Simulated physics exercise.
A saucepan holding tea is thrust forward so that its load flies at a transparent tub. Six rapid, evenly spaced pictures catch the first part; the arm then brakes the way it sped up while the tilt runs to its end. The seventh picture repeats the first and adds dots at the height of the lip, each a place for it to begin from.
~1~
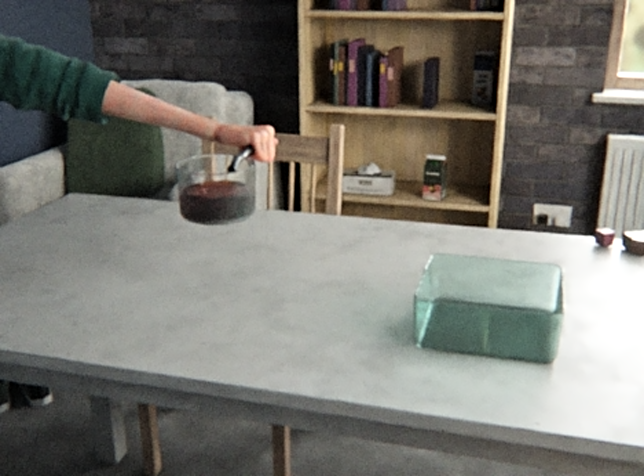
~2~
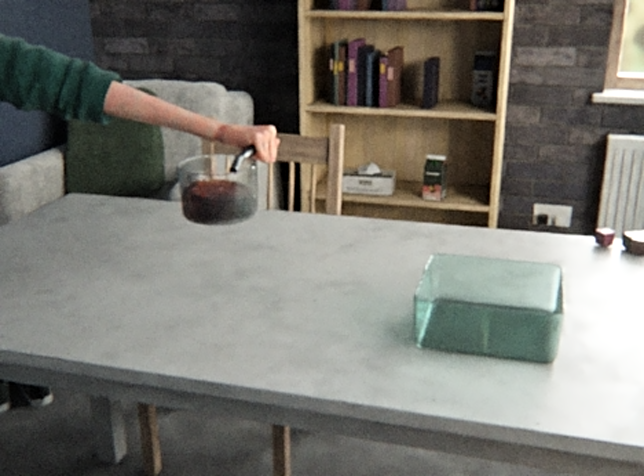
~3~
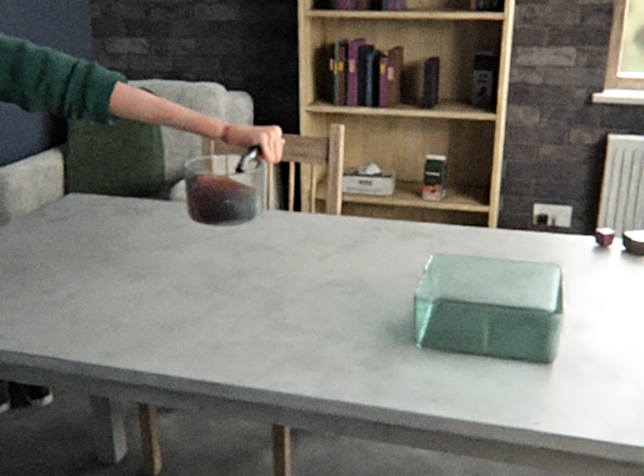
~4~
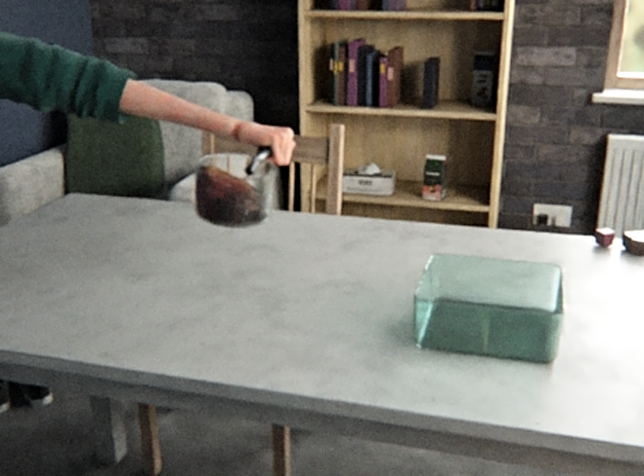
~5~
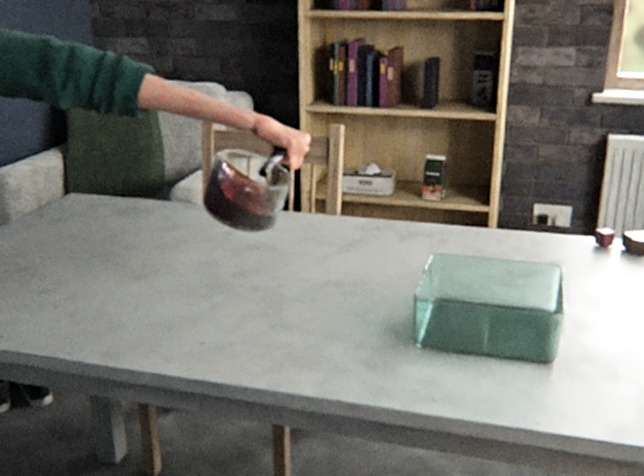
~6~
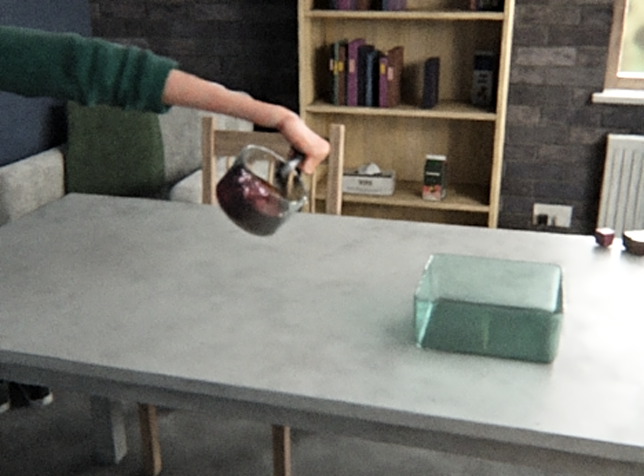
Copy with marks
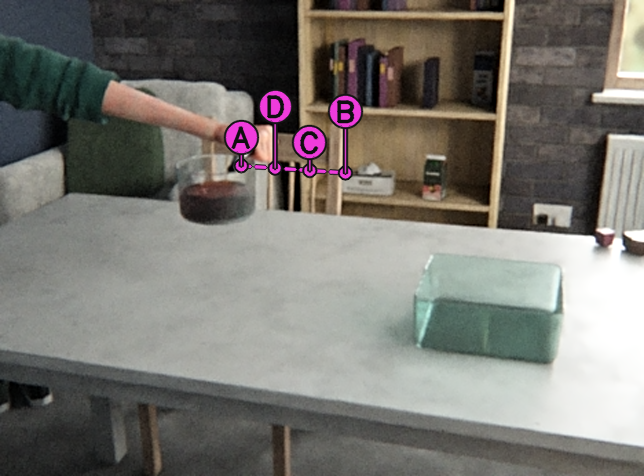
At first, a hand in a green sleeve holds a glass saucepan of dark reddish tea upright above a grey table, left of an empty-looking transparent greenish tub. The arm drifts slightly right, then moves faster, tilting the pan increasingly rightward while the tea stays inside and the tub remains still.
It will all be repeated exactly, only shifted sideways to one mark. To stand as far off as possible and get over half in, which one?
Use spot C.
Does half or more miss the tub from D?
Yes, it does.
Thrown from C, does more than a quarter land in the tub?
Yes, clearly.
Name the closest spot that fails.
D.
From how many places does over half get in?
Two of the four.
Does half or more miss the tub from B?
No, not at all.
In magenta, A at (241, 165); B at (345, 173); C at (309, 170); D at (275, 168).
If A is chosen, about 0 % lands in the tub, 98 % falls short.
If B is chosen, about 66 % lands in the tub, 7 % falls short and 28 % goes beside or beyond.
If C is chosen, about 65 % lands in the tub, 9 % falls short and 27 % goes beside or beyond.
If D is chosen, about 12 % lands in the tub, 83 % falls short and 5 % goes beside or beyond.
